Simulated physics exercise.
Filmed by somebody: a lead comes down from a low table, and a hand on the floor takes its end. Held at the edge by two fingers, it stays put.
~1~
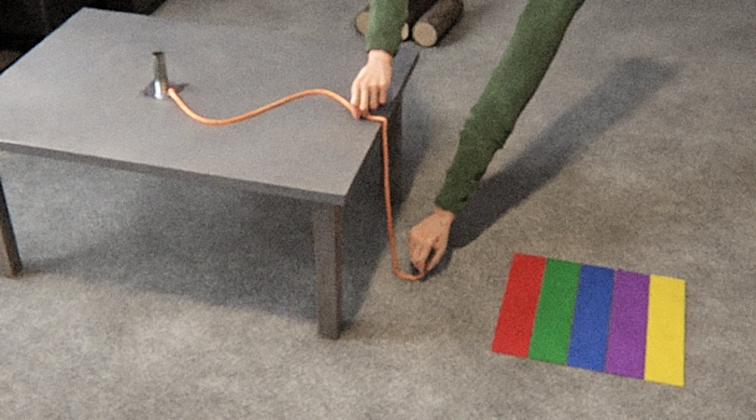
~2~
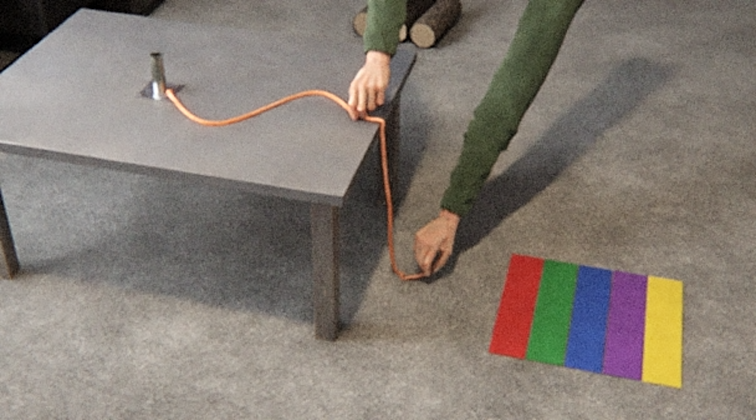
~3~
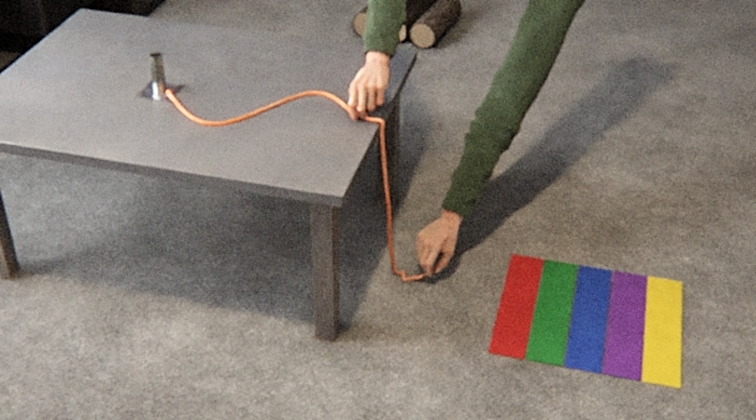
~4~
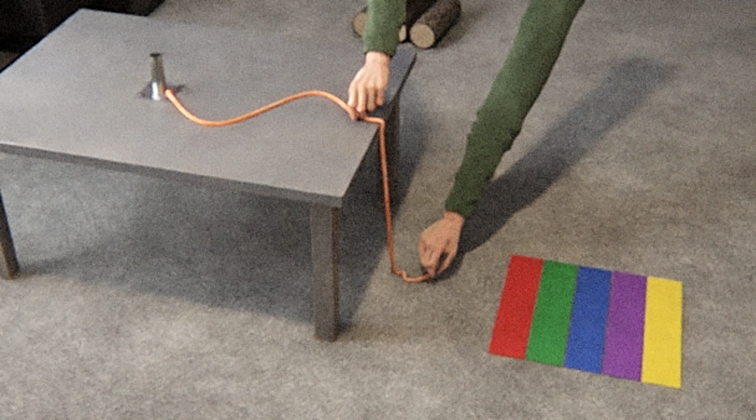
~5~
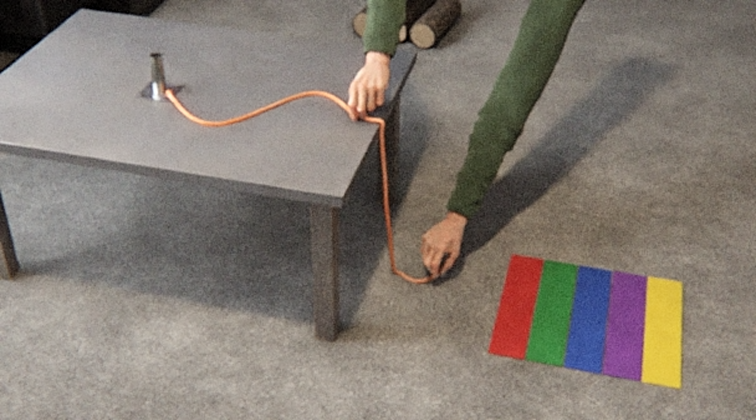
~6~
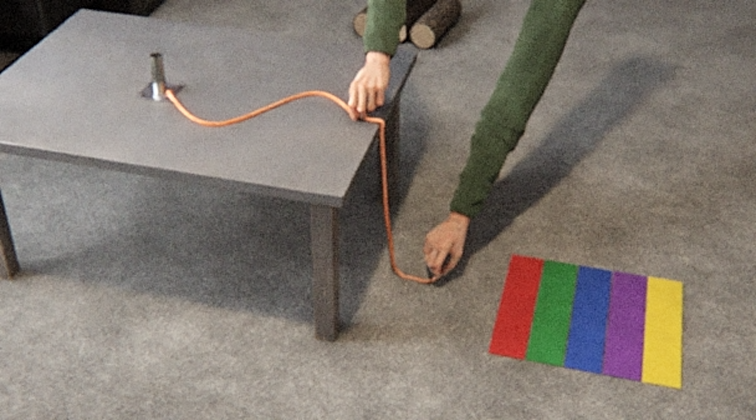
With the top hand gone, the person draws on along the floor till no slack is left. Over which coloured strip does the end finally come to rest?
Over the purple strip.
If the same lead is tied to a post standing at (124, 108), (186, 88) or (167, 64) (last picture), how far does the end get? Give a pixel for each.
Taking the tries in turn, you get (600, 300), (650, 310) and (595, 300).
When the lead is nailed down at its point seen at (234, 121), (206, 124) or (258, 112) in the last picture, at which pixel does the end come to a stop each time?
Readings in order - (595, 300), (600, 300), (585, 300).
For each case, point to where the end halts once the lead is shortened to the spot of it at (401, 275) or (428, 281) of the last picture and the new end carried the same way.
It would be at (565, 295) in the first case and at (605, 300) in the second.
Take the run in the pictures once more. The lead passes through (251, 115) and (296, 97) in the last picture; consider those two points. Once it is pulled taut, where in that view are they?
First one: (287, 109); second one: (341, 117).
A little later, end near (547, 292); over green.
Next, end near (599, 301); over blue.
When it is tight, end near (628, 306); over purple. It gets as far as the purple strip.
